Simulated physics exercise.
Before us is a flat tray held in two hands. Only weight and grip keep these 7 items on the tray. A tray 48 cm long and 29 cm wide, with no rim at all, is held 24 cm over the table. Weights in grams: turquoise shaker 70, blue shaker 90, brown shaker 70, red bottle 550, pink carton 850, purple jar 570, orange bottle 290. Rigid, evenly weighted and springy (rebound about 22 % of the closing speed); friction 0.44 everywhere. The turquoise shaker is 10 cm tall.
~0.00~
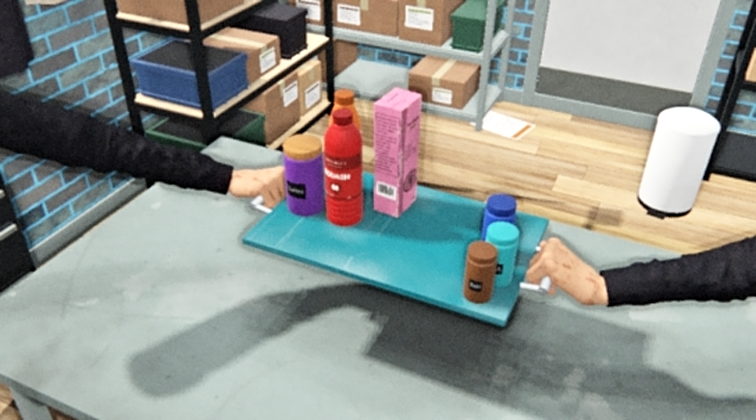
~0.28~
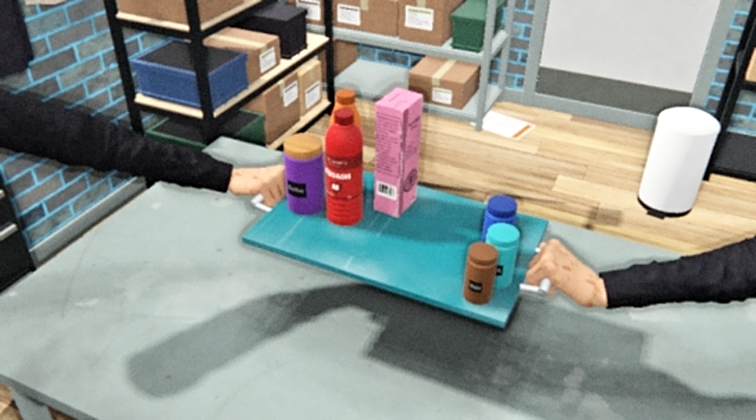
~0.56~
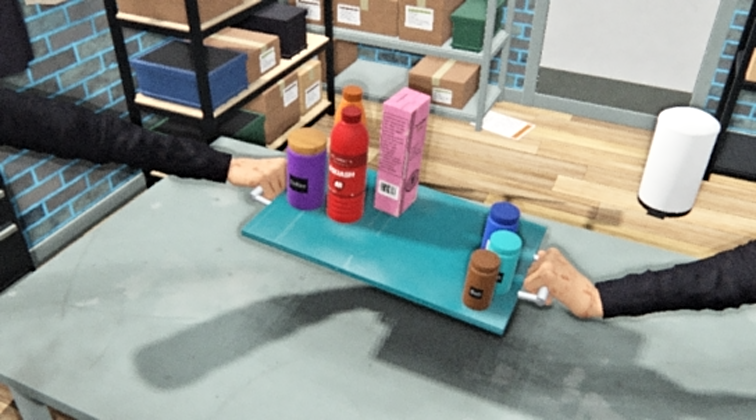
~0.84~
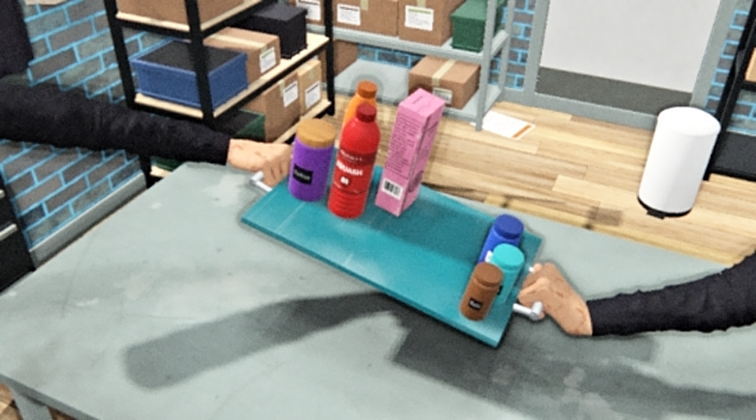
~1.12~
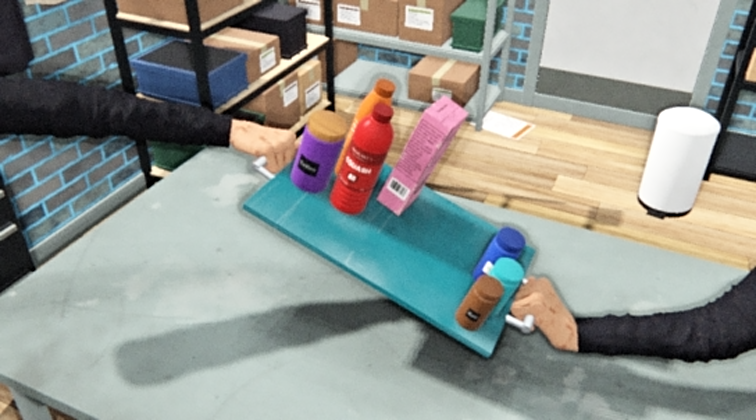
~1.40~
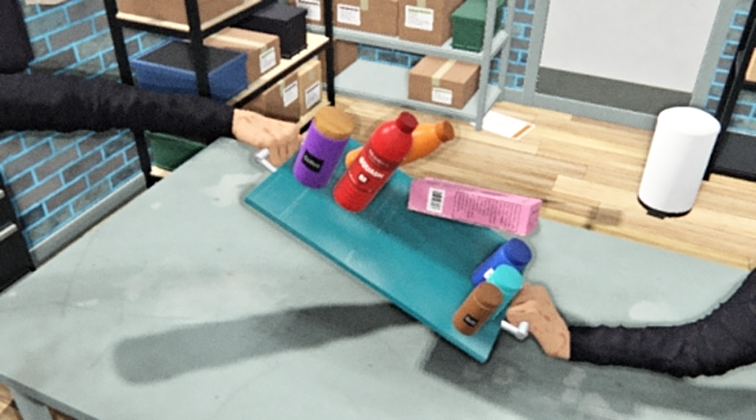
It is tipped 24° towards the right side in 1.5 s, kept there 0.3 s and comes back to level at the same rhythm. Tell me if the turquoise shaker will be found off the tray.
The turquoise shaker goes overboard.
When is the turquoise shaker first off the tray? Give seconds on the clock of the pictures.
Near 1.8 s.
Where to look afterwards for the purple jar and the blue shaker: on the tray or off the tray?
The purple jar is still on the tray; the blue shaker ends off the tray.
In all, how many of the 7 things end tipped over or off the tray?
In all, 6.
After 1.80 s, tray at 24°, right edge down; turquoise shaker, blue shaker and pink carton now off the tray; red bottle on its side; orange bottle on its side.
After 2.30 s, tray at 21°, right edge down; brown shaker, red bottle and orange bottle now off the tray; purple jar slid 3 cm.
At rest (3.9 s), off the tray, turquoise shaker, blue shaker, brown shaker, red bottle, pink carton and orange bottle; purple jar in place, give or take 5 cm.
